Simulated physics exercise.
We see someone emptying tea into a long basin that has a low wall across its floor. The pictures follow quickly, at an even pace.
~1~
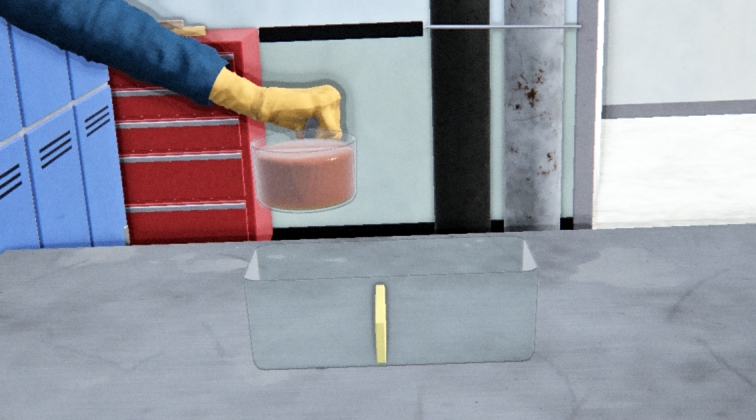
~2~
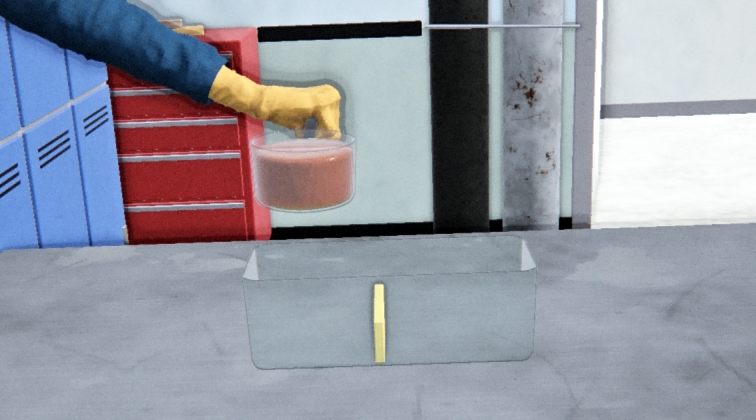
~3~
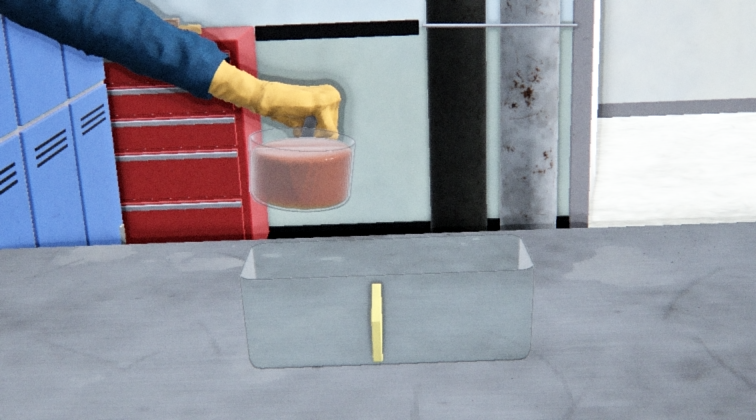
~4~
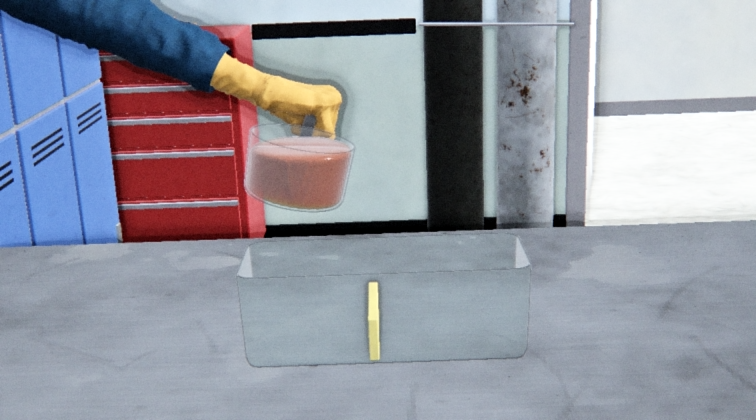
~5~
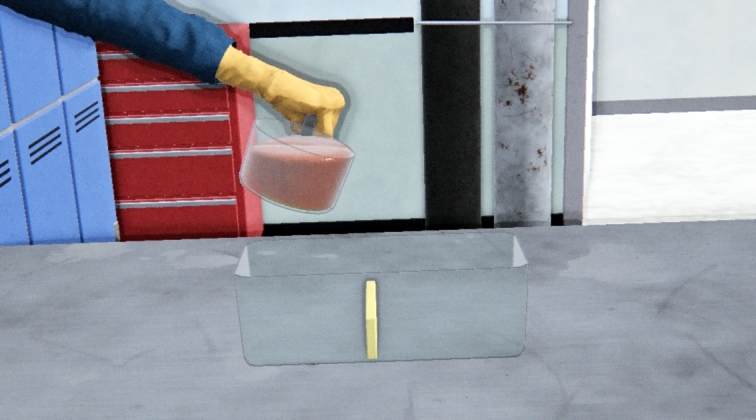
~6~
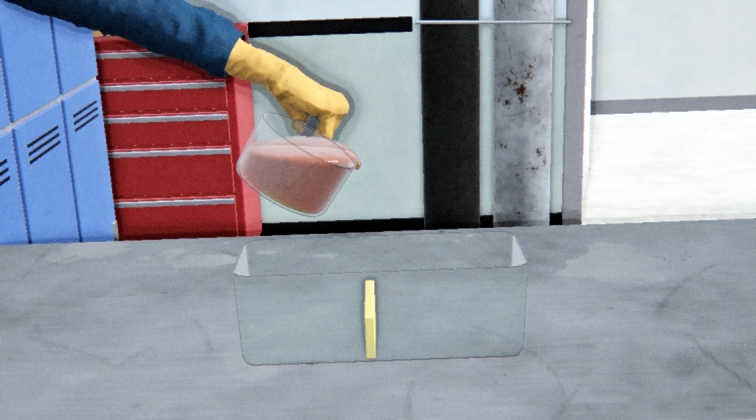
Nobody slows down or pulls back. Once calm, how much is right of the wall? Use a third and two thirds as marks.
It comes to above two thirds.
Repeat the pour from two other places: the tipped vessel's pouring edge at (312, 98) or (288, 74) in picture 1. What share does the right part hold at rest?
The first gives 50 %, the second 20 %.
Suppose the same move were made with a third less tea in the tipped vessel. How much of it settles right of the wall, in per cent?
Close to 90 per cent.
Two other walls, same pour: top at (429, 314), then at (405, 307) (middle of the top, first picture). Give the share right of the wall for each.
Roughly 20 per cent, and 55 per cent.
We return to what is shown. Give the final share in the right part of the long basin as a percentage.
Roughly 90 in a hundred.
A moment on, the tilt is 93° and 35 per cent is still to pour, 0 is left of the wall and 29 right of it.
Next, the tilt is 101° and 8 per cent is still to pour, 7 is left of the wall and 79 right of it.
Then the tilt is 101° and 1 per cent is still to pour, 8 is left of the wall and 89 right of it.
Later the tilt is 101° and 0 per cent is still to pour, 8 is left of the wall and 91 right of it.
Finally, 9 per cent lies left of the wall, 91 right of it and 0 outside.
